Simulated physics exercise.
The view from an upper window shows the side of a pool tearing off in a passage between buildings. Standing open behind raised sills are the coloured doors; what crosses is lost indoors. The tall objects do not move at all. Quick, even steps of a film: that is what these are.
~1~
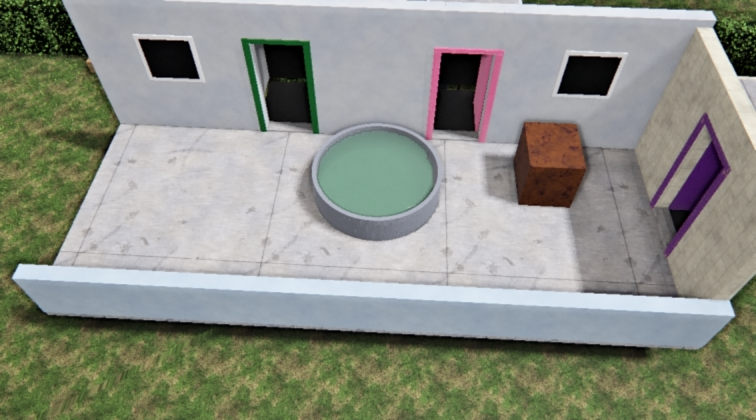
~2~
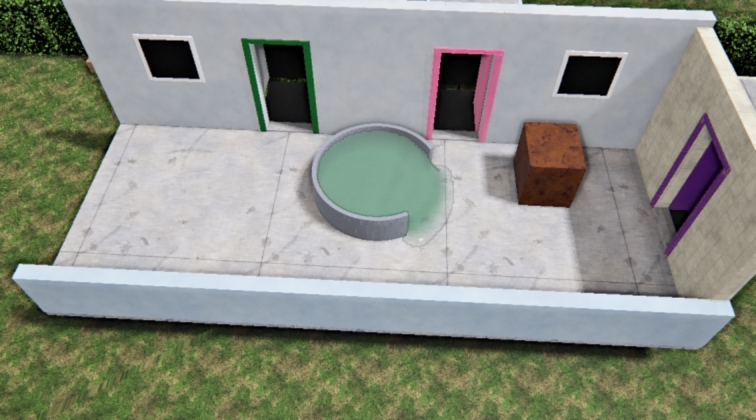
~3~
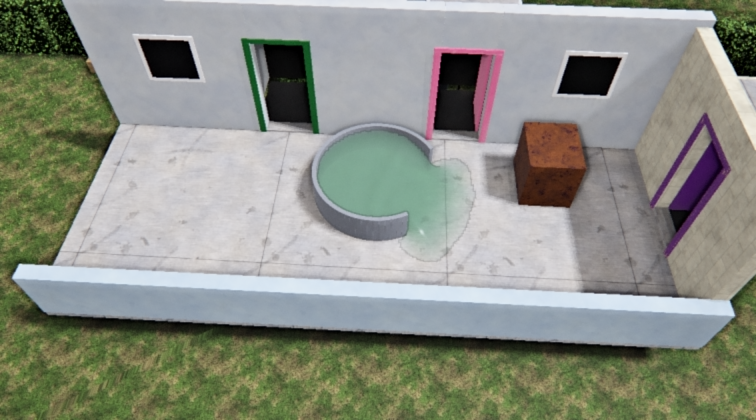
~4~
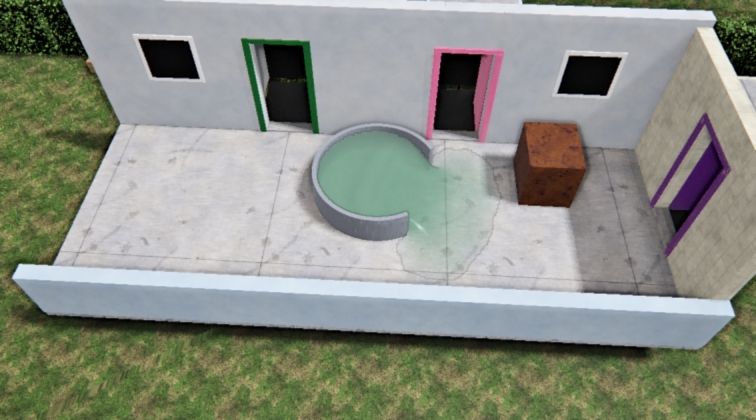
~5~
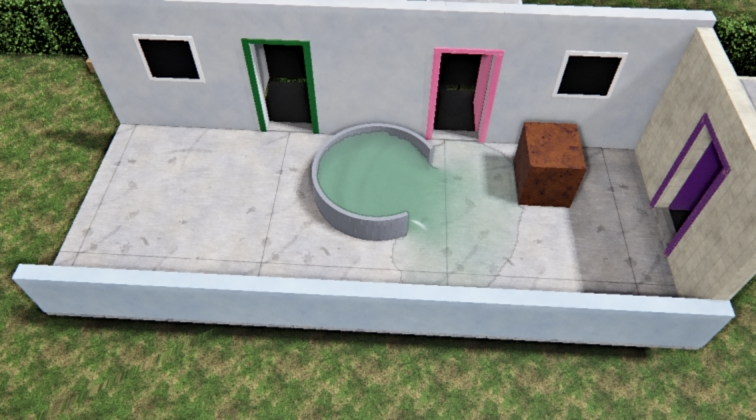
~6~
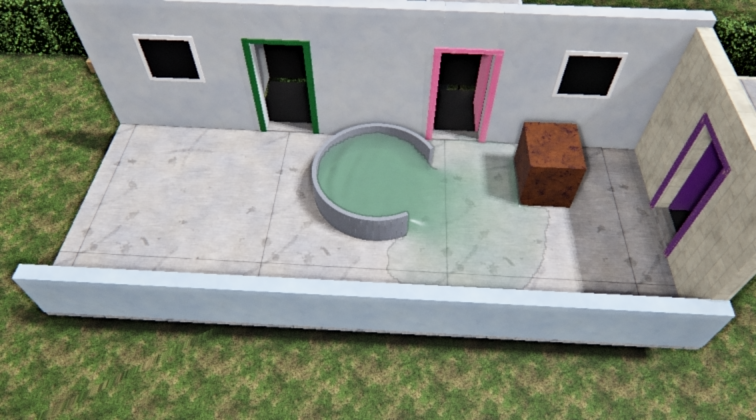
A round pool's right side opens and green water spreads across the pale floor toward a rusty block.
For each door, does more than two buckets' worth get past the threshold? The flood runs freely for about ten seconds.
Door by door: The green door - no; the purple door - yes; the pink door - yes.
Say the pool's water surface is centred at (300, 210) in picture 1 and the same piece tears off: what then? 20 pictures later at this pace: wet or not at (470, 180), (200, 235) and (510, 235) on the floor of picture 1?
Result: Inundated; spared; inundated.
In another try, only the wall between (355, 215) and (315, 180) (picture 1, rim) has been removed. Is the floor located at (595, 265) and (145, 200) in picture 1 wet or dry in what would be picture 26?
Respectively: Parched and drenched.
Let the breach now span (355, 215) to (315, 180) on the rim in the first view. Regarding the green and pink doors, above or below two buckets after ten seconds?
Result - green door fails to reach it, pink door fails to reach it.
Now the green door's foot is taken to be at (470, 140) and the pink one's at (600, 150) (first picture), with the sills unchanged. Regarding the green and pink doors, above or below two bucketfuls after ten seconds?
As it turns out, the green door spills past but the pink door spills past.
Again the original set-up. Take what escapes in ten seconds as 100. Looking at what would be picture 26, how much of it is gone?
That comes to 25 per cent, as I work it out.
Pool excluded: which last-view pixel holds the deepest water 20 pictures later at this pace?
Deepest point: Roughly (666, 323).
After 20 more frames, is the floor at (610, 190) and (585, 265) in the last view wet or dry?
Taking them as listed, I'd call them soaked and soaked.
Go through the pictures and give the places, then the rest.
The first frame shows still water in the round pool at (377, 172).
In the second frame, the front is at (411, 241), out from the gap at (434, 198).
In the third frame, water pours out at (434, 200) and has run to (432, 258).
In the fourth frame, water pours out at (434, 201) and has run to (451, 274).
In the fifth frame, the front is at a hidden place, out from the gap at (434, 201).
In the sixth frame, the front is at a hidden place, out from the gap at (434, 201).
A moment on, water covers 30 % of the floor; the green door not reached, the purple door not reached, the pink door under two buckets in.
Next, water covers 40 % of the floor; the green door not reached, the purple door wet at the sill, nothing in, the pink door under two buckets in.
Then, water covers 45 % of the floor; the green door not reached, the purple door over two buckets in, the pink door under two buckets in.
Later, water covers 45 % of the floor; the green door wet at the sill, nothing in, the purple door over two buckets in, the pink door under two buckets in.
In the end, water covers 65 % of the floor; the green door wet at the sill, nothing in, the purple door far over two buckets in, the pink door over two buckets in.
